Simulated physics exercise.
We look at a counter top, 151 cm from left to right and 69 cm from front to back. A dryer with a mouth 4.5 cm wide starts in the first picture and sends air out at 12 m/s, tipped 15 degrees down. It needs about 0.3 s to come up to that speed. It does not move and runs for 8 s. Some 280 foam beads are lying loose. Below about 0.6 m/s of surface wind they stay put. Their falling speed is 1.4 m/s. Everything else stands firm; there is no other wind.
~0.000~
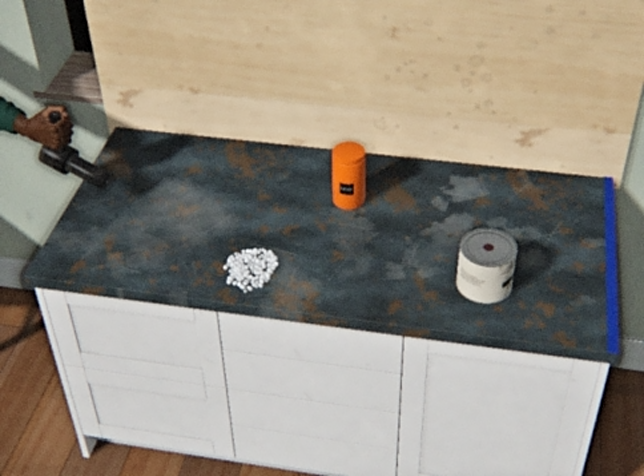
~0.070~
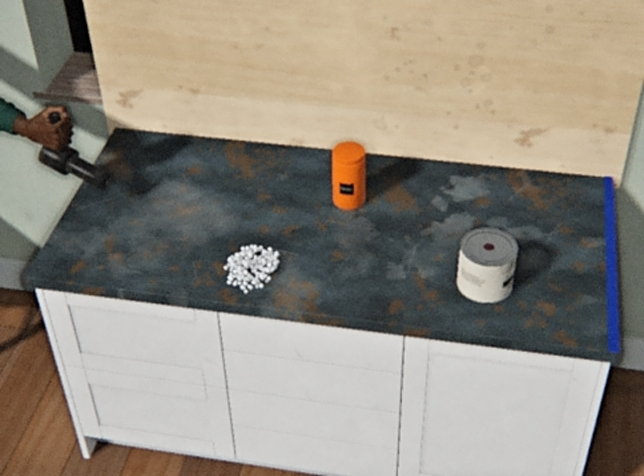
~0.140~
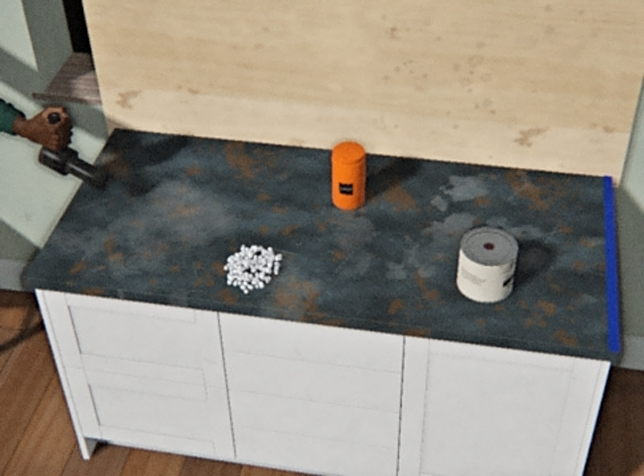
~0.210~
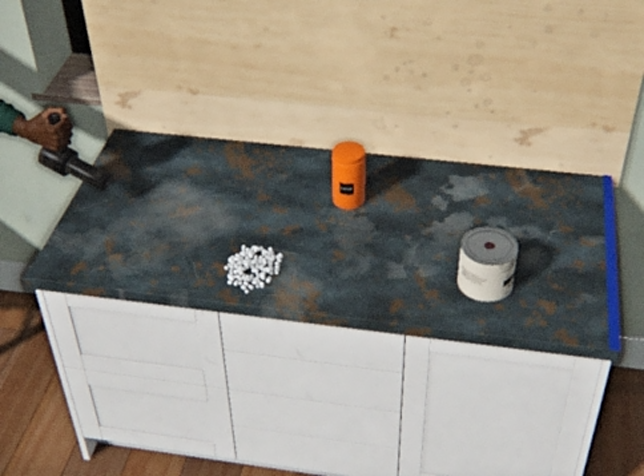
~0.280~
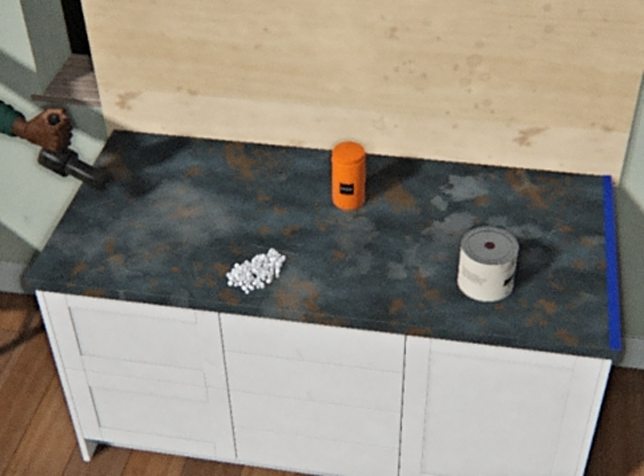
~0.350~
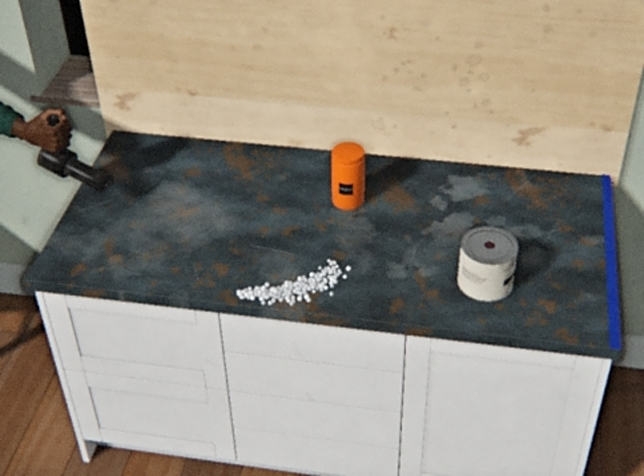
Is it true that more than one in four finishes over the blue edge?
More than a quarter over the blue edge: No.
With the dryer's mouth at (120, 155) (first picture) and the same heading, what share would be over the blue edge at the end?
In that case some 0 per cent.
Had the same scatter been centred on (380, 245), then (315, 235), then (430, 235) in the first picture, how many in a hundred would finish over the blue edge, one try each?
In that order: 90 %, 100 %, 100 %.
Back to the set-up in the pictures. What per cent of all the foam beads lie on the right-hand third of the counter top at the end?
Near 0 %.
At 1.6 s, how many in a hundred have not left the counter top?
Near 1 %.
After 1.6 s, 2 % are on the move or not yet settled, 2 % are over the blue edge.
After 2.6 s, 0 % are on the move or not yet settled, 4 % are over the blue edge.
After 4.4 s, 0 % are on the move or not yet settled, 4 % are over the blue edge.
After 8.0 s, at the end, 4 % are over the blue edge.
